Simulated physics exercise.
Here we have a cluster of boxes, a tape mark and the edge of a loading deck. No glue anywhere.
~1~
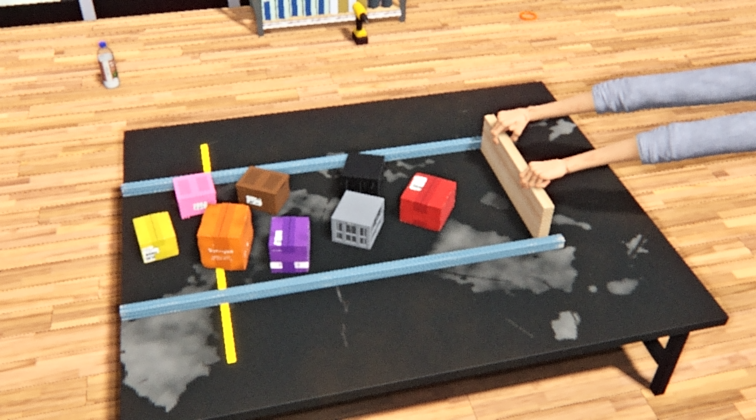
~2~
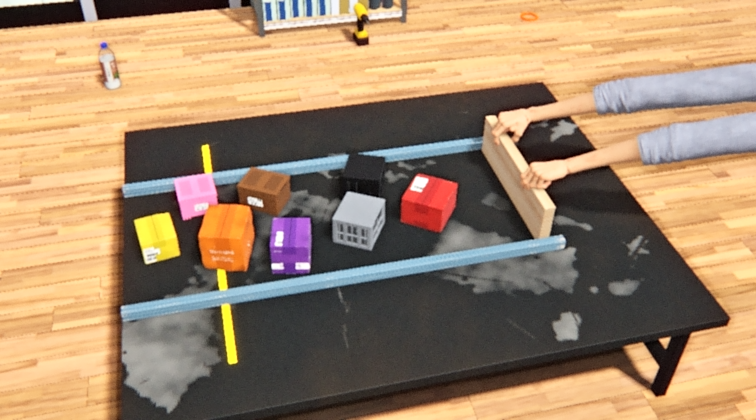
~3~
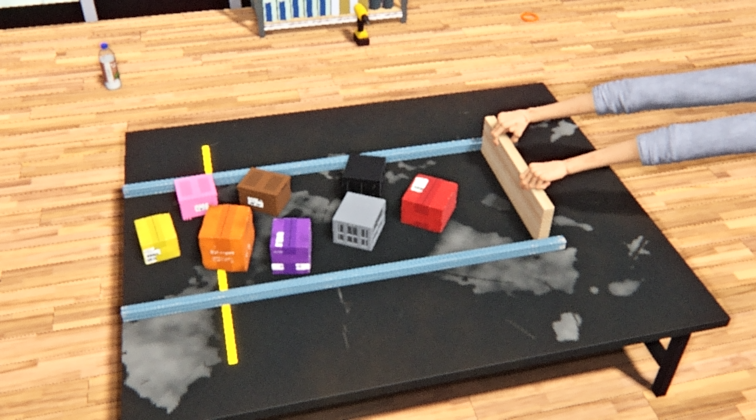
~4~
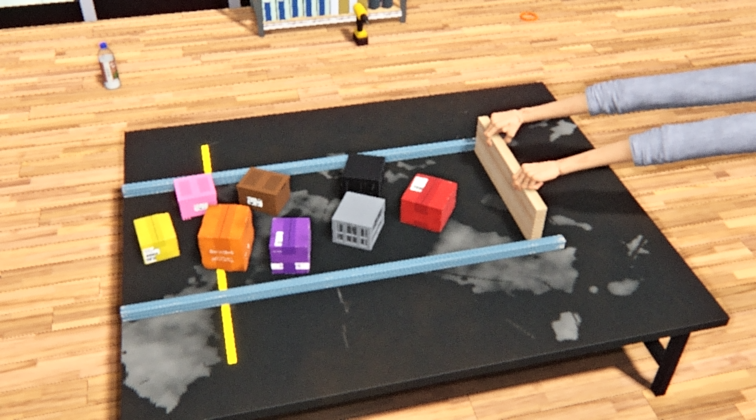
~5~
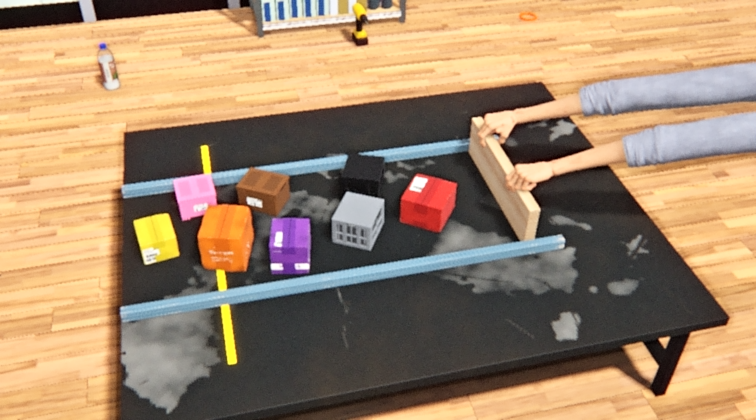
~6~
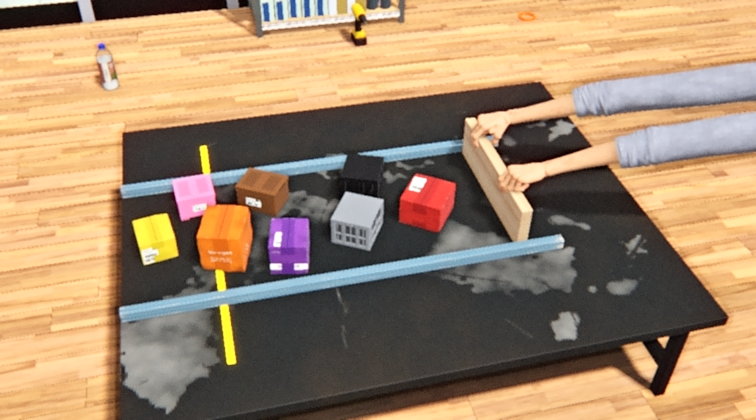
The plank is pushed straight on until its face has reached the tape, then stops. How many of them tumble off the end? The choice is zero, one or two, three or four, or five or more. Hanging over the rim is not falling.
Here the number that fall off is three or four.
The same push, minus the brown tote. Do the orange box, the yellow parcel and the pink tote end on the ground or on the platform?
The orange box drops off; the yellow parcel tumbles off; the pink tote remains up.
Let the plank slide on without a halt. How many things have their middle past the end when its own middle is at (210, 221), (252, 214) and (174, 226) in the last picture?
Place by place, 4, 1 and 6.
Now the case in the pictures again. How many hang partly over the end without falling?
It comes to 0.
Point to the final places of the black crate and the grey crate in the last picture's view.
Near (191, 208) and (148, 255).
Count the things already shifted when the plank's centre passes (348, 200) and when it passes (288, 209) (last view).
By then 5, and 8.
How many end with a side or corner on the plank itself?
In contact: 2.
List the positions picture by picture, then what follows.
In the first picture, yellow parcel (156, 237); pink tote (196, 195); orange box (226, 237); plank (514, 175); tape (216, 236).
In the second picture, pink tote (197, 196); purple parcel (291, 245).
In the third picture, orange box (228, 238); grey crate (359, 221).
In the fourth picture, yellow parcel (157, 238); red parcel (429, 203).
In the fifth picture, pink tote (196, 197); plank (501, 178).
In the sixth picture, yellow parcel (155, 238); pink tote (195, 197); orange box (226, 238); plank (494, 179); tape (215, 238).
Early on, none off yet; yellow parcel at rest near (155, 238); pink tote at rest near (195, 197); orange box at rest near (226, 238).
A while later, none off yet; yellow parcel travelled a little near (140, 234); pink tote at rest near (195, 197); orange box travelled about its own width near (177, 240).
Finally, the number that fall off is three or four; lost, purple parcel, orange box, pink tote and yellow parcel.
